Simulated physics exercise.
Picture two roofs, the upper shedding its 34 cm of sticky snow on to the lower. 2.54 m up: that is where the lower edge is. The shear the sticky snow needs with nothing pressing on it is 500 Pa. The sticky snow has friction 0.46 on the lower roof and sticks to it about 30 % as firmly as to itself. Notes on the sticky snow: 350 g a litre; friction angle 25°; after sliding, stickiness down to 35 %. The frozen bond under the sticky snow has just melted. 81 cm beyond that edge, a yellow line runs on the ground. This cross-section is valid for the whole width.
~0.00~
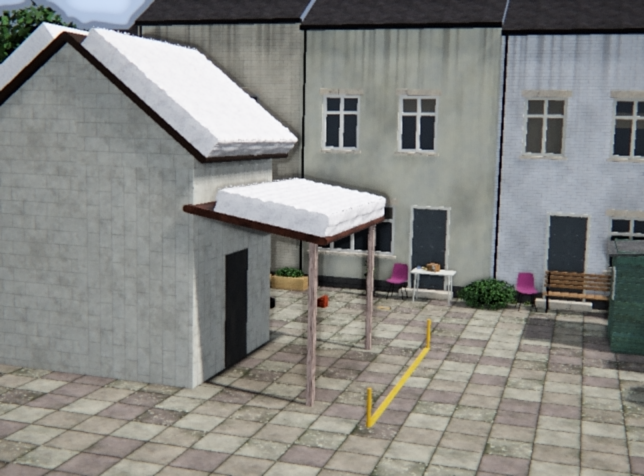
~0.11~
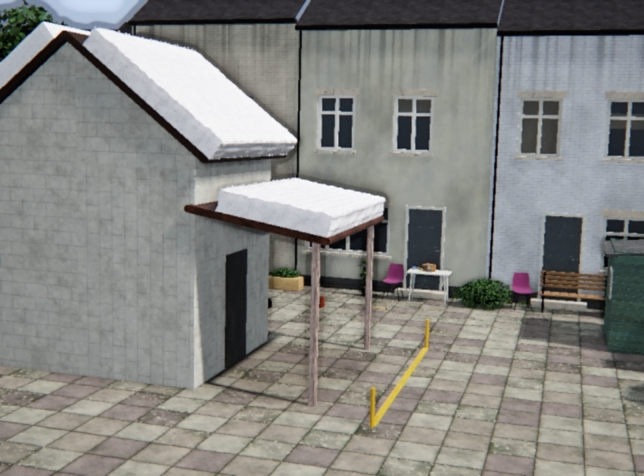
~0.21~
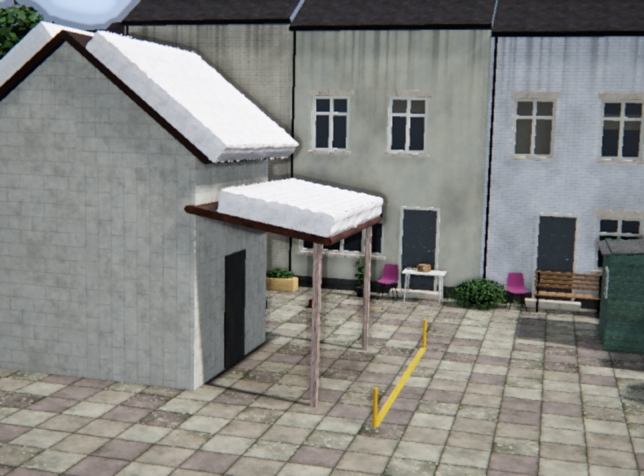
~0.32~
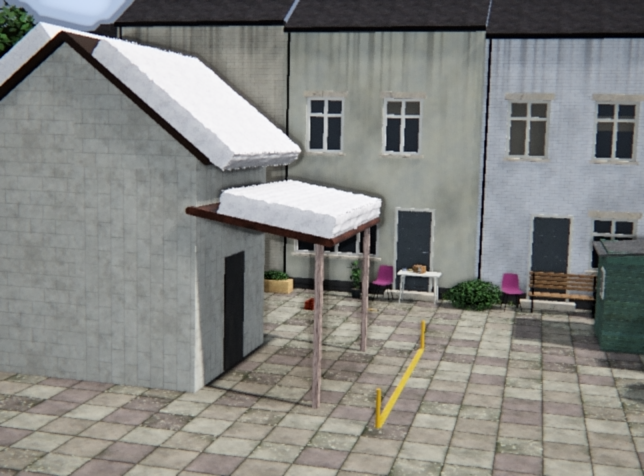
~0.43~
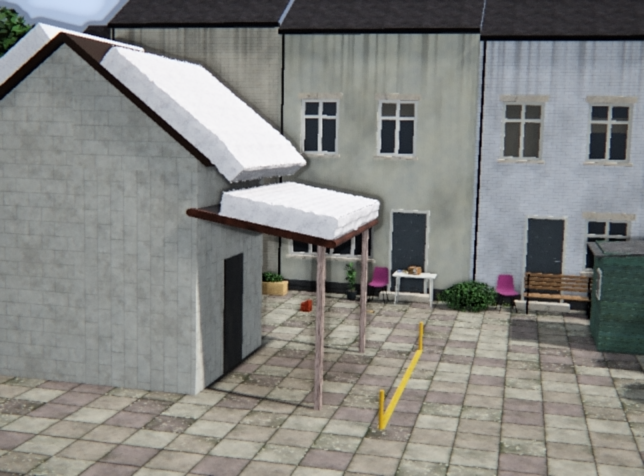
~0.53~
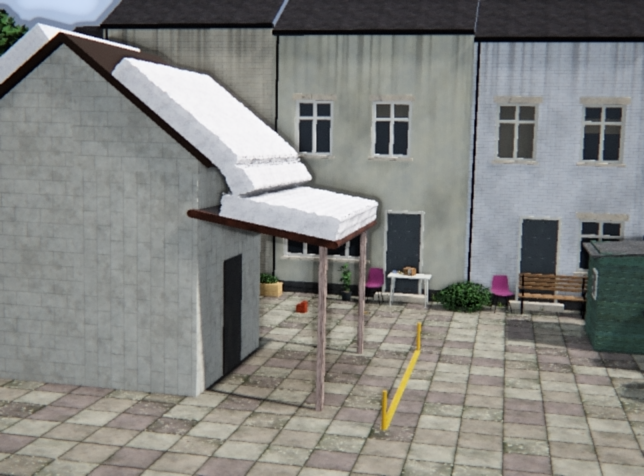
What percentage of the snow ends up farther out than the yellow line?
About 31 %.
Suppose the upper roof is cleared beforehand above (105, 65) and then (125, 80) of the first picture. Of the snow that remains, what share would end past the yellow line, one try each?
In that order: 20 %, 8 %.
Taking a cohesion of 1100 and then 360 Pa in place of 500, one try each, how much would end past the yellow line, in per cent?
Result: 12 % for the first case, 40 % for the second.
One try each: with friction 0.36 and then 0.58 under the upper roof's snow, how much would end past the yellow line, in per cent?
I'd say 16 %, followed by 1 %.
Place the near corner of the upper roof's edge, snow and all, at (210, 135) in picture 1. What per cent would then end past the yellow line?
Roughly 50 %.
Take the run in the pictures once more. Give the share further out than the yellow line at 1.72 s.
Around 10 percent of it.
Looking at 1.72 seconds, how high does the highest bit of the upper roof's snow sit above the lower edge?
I'd estimate around 0.8 m up from the lower edge.
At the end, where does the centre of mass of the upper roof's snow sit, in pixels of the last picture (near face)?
You'll find it around (357, 308).
After 1.08 s, none is below the lower edge and 0 % is past the line.
After 1.72 s, 24 % is below the lower edge and 10 % is past the line.
After 2.36 s, 44 % is below the lower edge and 30 % is past the line.
After 3.00 s, 46 % is below the lower edge and 31 % is past the line.
After 3.80 s, 46 % is below the lower edge and 31 % is past the line.
